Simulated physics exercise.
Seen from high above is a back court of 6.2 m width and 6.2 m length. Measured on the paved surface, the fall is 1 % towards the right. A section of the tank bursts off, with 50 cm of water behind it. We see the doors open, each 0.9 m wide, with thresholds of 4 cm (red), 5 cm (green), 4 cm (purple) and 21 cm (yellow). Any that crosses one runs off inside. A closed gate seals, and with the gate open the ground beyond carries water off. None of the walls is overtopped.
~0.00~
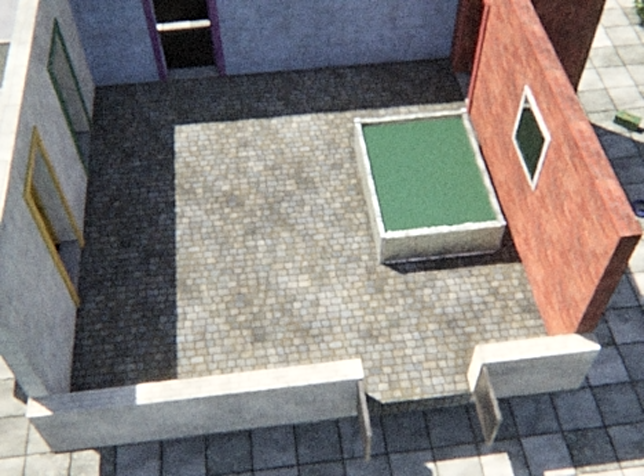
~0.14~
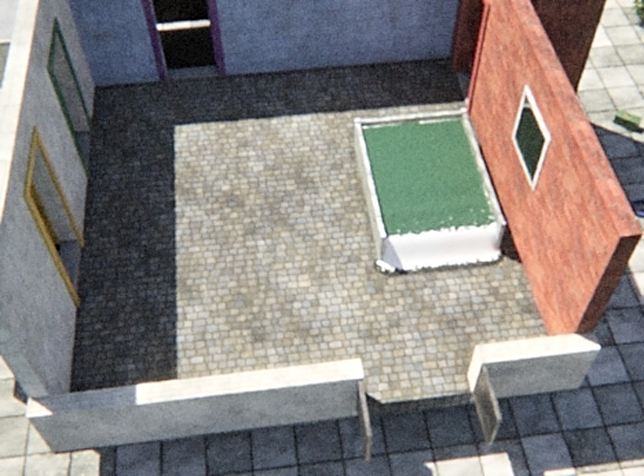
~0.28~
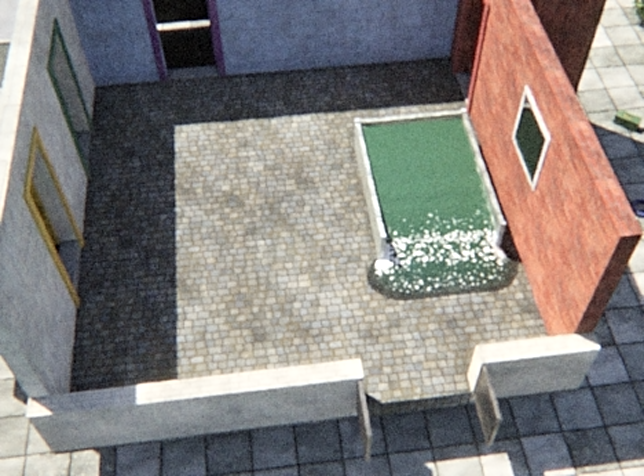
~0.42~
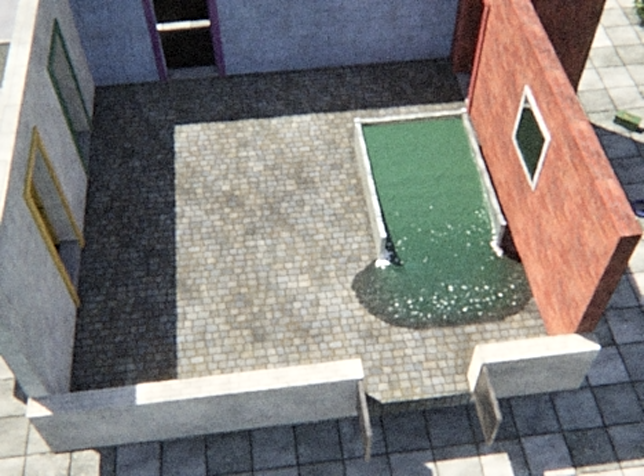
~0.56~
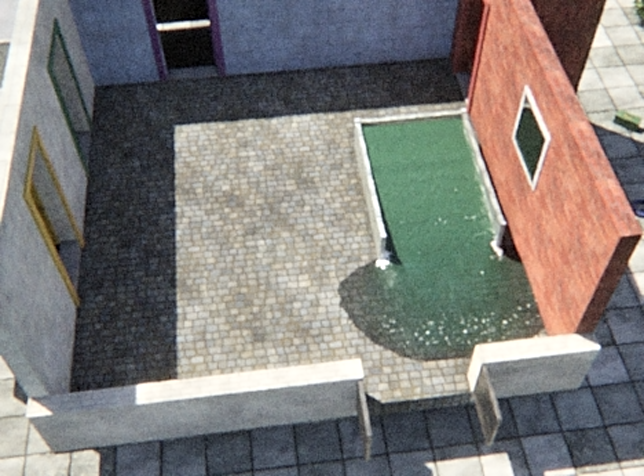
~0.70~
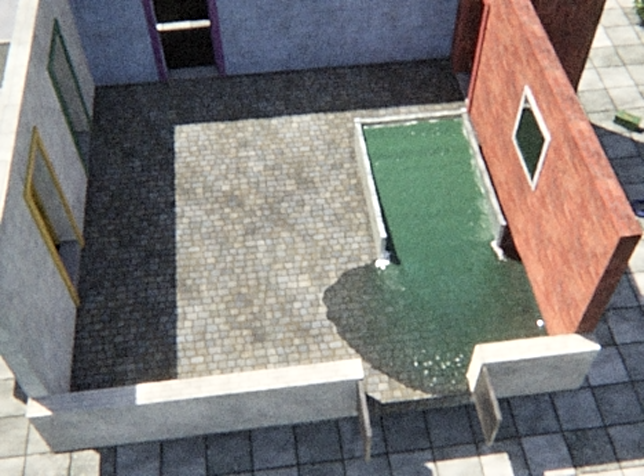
A walled courtyard holds a green tank whose front bursts, and water spreads across the paving.
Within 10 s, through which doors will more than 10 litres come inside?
My guess is the red door lets through less than the limit, my guess is the green door lets through less than the limit, my guess is the purple door lets through less than the limit, my guess is the yellow door lets through less than the limit.
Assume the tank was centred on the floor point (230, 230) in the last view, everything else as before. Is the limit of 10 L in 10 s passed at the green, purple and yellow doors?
Result - green door does not exceed it, purple door exceeds it, yellow door does not exceed it.
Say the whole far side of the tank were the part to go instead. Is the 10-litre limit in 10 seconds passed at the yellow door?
Well, at yellow it would be too little.
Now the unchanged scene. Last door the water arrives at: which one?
The purple door is last.
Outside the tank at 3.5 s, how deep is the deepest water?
Peak depth: Approx. 20 cm.
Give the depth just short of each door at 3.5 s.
In centimetres - red: 0, green: 0, purple: 0, yellow: 0.
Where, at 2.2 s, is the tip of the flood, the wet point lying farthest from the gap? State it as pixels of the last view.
About (216, 404) in the last view.
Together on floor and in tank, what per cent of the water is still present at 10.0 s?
Roughly 58 percent.
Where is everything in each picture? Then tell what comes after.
In the first picture, still water, 50 cm deep, in the tank at (425, 173).
In the second picture, water pours out at (439, 247) and has run 0.9 m, to (498, 255); typically 4 cm deep outside, 50 cm at the tank's back.
In the third picture, water pours out at (439, 248) and has run 1.0 m, to (511, 268); typically 9 cm deep outside, 50 cm at the tank's back.
In the fourth picture, the front is at (522, 300), 1.3 m from the gap at (439, 249); 2.1 m2 of floor is under water; 50 cm left at the back of the tank.
In the fifth picture, water pours out at (439, 249) and has run 1.7 m, to a hidden place; typically 6 cm deep outside, 50 cm at the tank's back.
In the sixth picture, water pours out at (439, 249) and has run 2.1 m, to a hidden place; typically 5 cm deep outside, 48 cm at the tank's back.
After 1.4 s water covers 15 % of the floor and is deepest (38 cm) near (554, 365); red door not reached, green door not reached, purple door not reached, yellow door not reached.
After 2.2 s water covers 20 % of the floor and is deepest (34 cm) near (550, 353); red door not reached, green door not reached, purple door not reached, yellow door not reached.
After 3.5 s water covers 25 % of the floor and is deepest (20 cm) near (537, 318); red door not reached, green door not reached, purple door not reached, yellow door not reached.
After 6.0 s water covers 45 % of the floor and is deepest (10 cm) near (83, 419); red door 3 cm at the sill, 0 L in, green door not reached, purple door not reached, yellow door 5 cm at the sill, 0 L in.
After 10.0 s water covers 75 % of the floor and is deepest (6 cm) near (540, 366); red door 2 cm at the sill, 0 L in, green door 2 cm at the sill, 0 L in, purple door 1 cm at the sill, 0 L in, yellow door 3 cm at the sill, 0 L in.
